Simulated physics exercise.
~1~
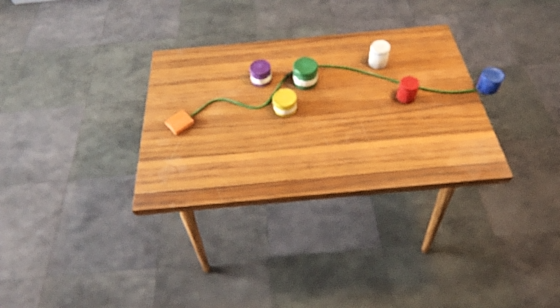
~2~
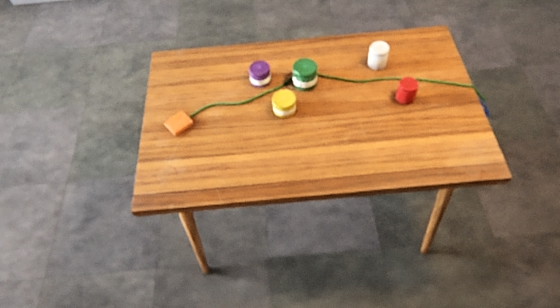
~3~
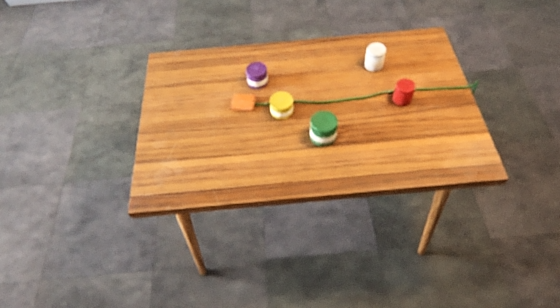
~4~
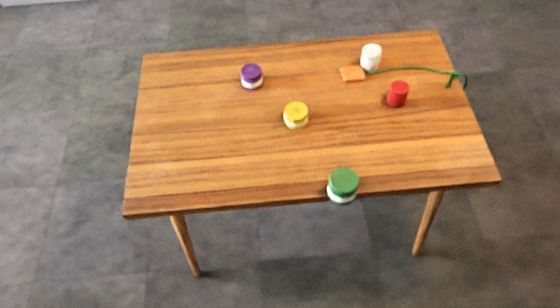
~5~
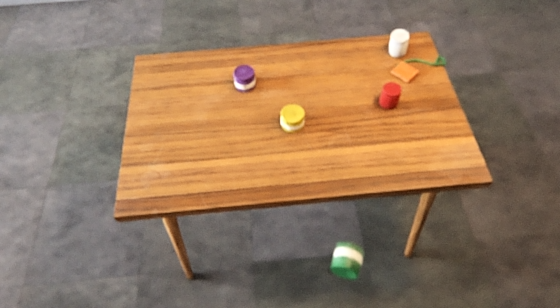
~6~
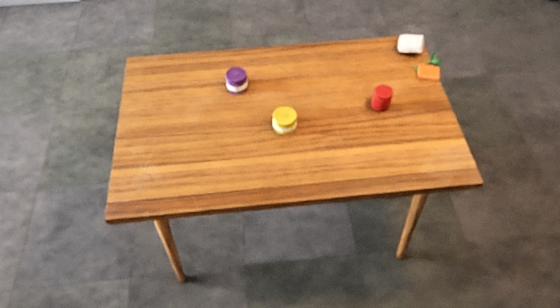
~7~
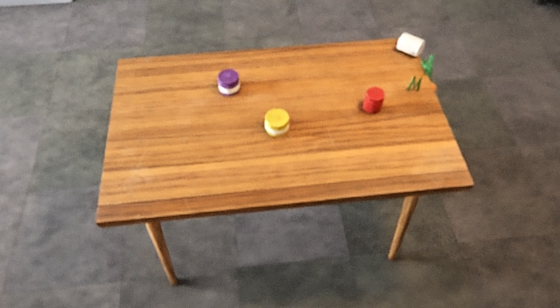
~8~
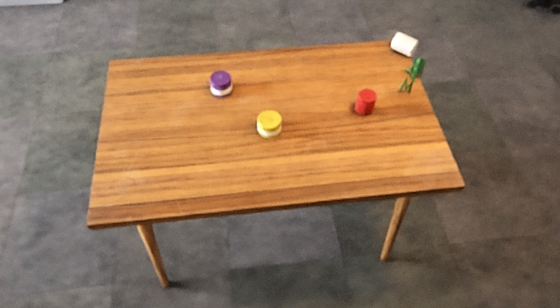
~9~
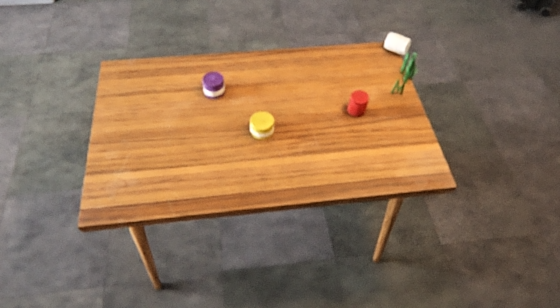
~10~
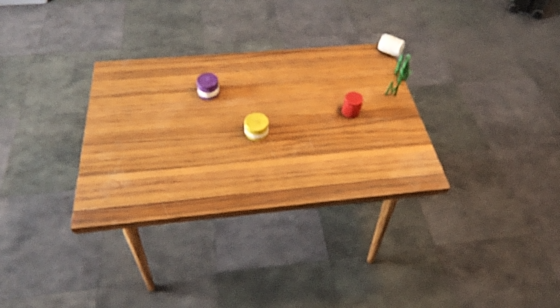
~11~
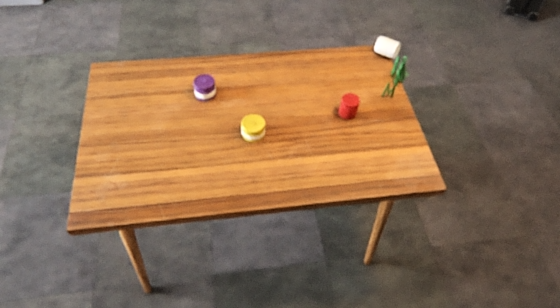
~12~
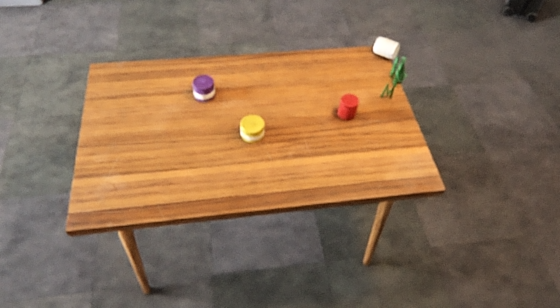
At first, a green cable winds across a wooden table from a small orange block to a blue object slipping over the right edge, with purple, yellow, green, white and red containers standing around it. The blue object drops out of sight, pulling the cable straight and dragging the orange block rightward. The green container is swept toward the front edge and tumbles to the floor. The block then slides past the white container, which tips onto its side, and disappears over the right edge. Finally, the purple, yellow and red containers remain upright, with green strands visible near the right edge.
